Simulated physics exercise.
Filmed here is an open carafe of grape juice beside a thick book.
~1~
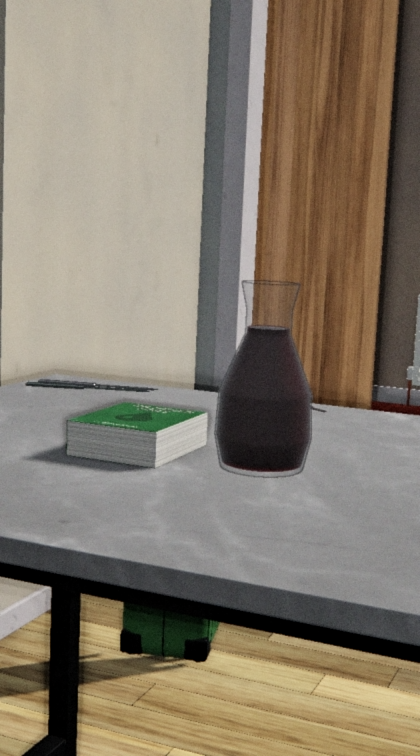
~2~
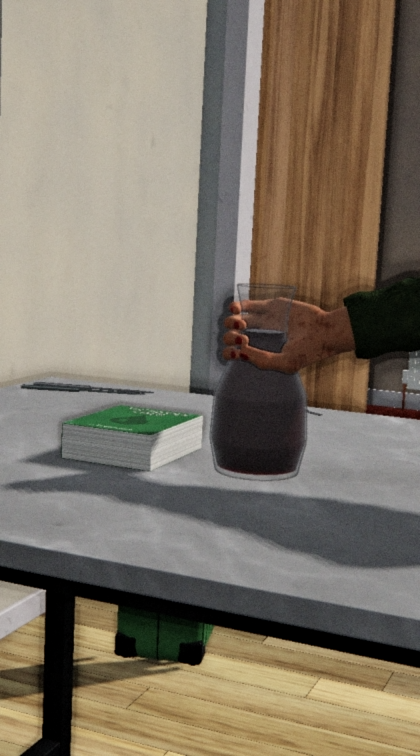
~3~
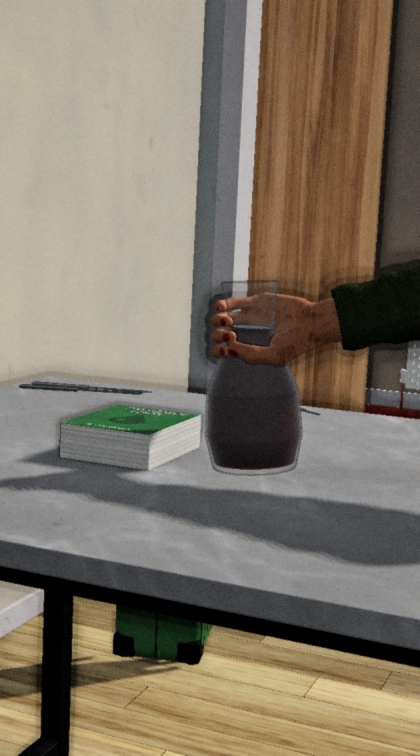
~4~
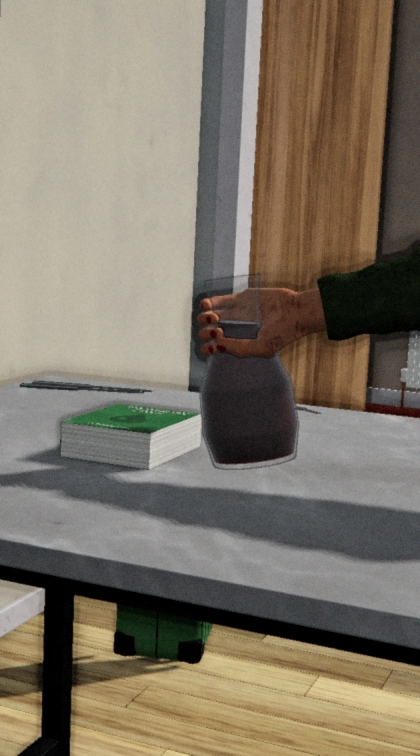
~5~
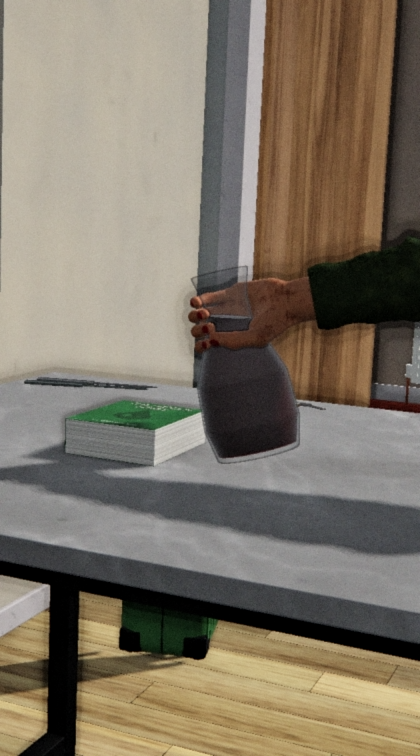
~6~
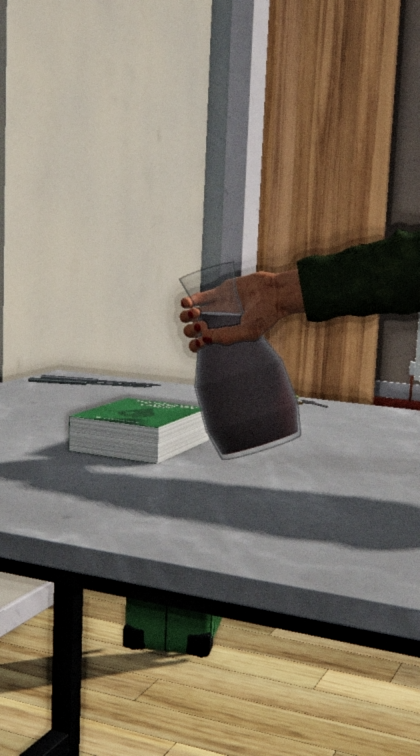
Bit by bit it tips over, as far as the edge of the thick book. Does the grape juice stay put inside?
Most likely it is going to keep every drop there.
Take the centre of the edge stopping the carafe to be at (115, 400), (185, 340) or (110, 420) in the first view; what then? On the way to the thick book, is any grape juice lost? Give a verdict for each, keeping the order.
In order: Sloshes out; survives; sloshes out.
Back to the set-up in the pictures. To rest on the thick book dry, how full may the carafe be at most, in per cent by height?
Somewhere near 85 in a hundred, by my count.
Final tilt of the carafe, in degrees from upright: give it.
About 45°.
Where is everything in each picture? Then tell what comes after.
In the first frame, it stands upright; carafe (266, 373) about three quarters full.
In the second frame, a hand takes hold; carafe about three quarters full, surface at (264, 332); thick book (134, 436).
In the third frame, it is leaning; carafe (252, 372) about three quarters full.
In the fourth frame, tipping on its foot; carafe about three quarters full, surface at (238, 323); thick book (133, 435).
In the fifth frame, the top moves towards the thick book; carafe (238, 360) about three quarters full.
In the sixth frame, on the way over; carafe (233, 356) tipped 20°; thick book (141, 429).
A moment on, the carafe leans by about 30°; all is still inside.
Further on, the carafe leans by about 40°; all is still inside.
When it is over, the carafe leans by about 45°, against the thick book; all is still inside.
